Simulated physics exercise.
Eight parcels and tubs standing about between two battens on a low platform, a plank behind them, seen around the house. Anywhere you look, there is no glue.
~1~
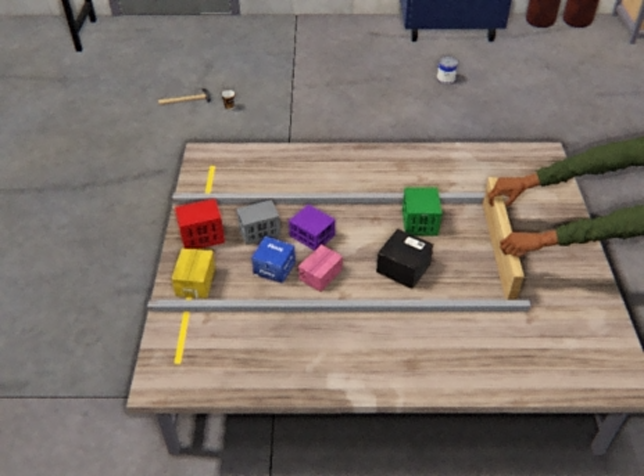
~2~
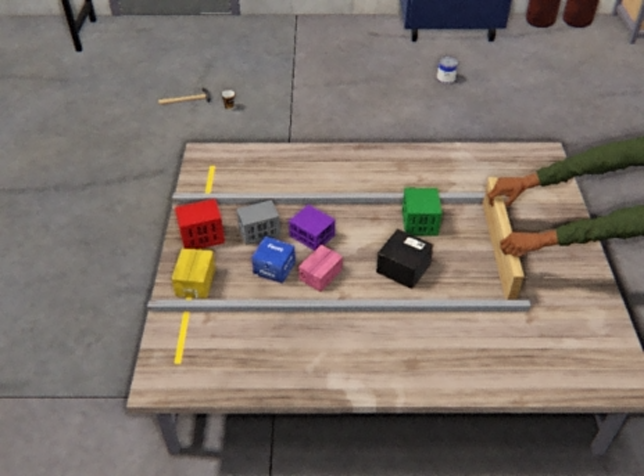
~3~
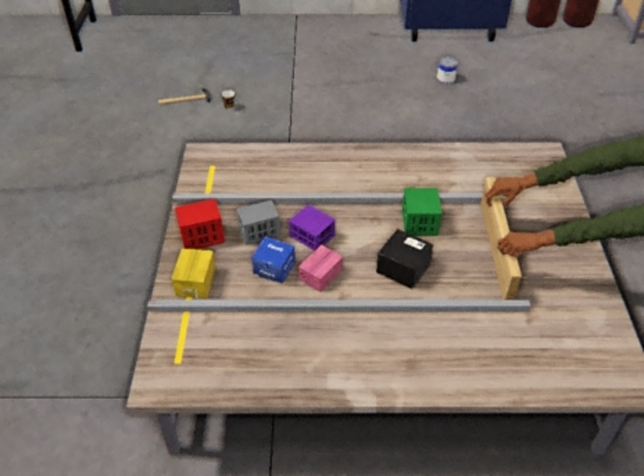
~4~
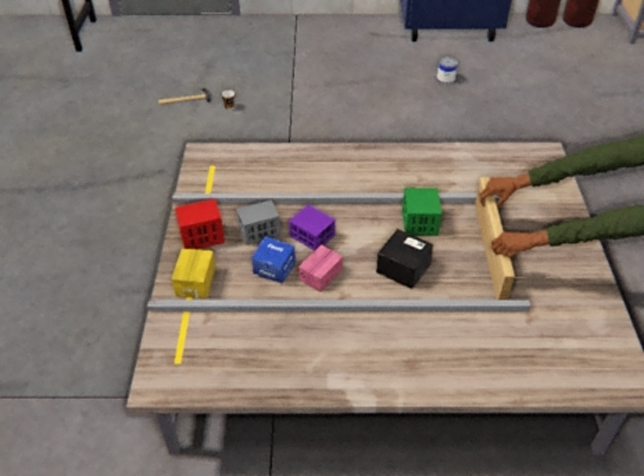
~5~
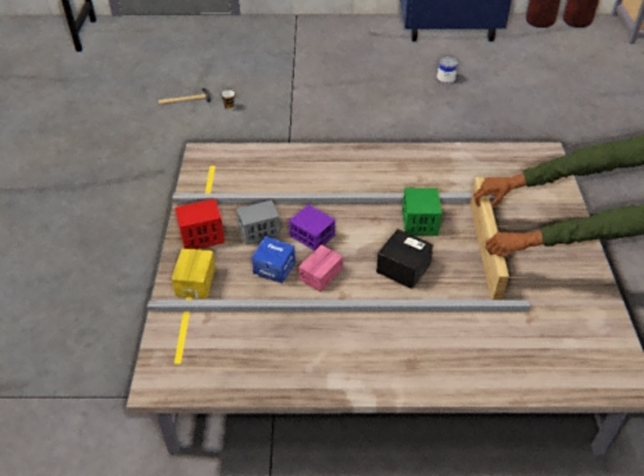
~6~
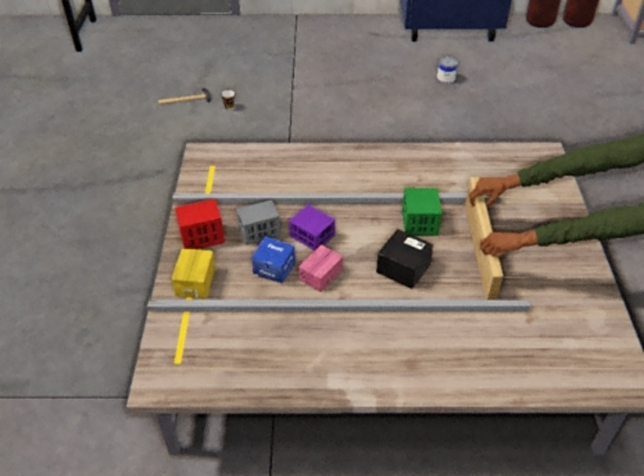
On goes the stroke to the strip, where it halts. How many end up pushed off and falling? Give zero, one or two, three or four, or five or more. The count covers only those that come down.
The tally of those that come down is above four.
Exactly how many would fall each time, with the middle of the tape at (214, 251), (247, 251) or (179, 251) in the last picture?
5, 2, 8.
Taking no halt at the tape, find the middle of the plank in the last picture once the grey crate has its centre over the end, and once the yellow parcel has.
Middle approx. at (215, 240), then approx. at (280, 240).
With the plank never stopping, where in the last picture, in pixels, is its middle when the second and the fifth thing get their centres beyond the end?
Pixels in order: Roughly (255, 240), roughly (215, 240).
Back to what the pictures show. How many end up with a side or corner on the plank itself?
It is in contact with 2.
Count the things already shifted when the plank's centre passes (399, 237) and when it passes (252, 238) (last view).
The count reaches 2 first and 8 second.
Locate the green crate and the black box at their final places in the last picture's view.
The first near (185, 212), the second near (170, 270).
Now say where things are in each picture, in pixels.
Red crate (200, 225); yellow parcel (194, 273); grey crate (259, 222); plank (501, 237); tape (197, 251), in the first picture.
Yellow parcel (194, 274); pink box (321, 268), in the second picture.
Grey crate (259, 223); purple crate (312, 228), in the third picture.
Red crate (200, 225); plank (493, 237), in the fourth picture.
Yellow parcel (194, 274); green crate (421, 212), in the fifth picture.
Red crate (200, 225); yellow parcel (194, 274); grey crate (259, 223); plank (482, 237); tape (197, 251), in the sixth picture.
Early on, none off yet; red crate at rest near (200, 225); yellow parcel at rest near (194, 274); grey crate at rest near (259, 223).
Finally, the number that fall off is five or more; lost, pink box, purple crate, blue box, grey crate, yellow parcel and red crate.
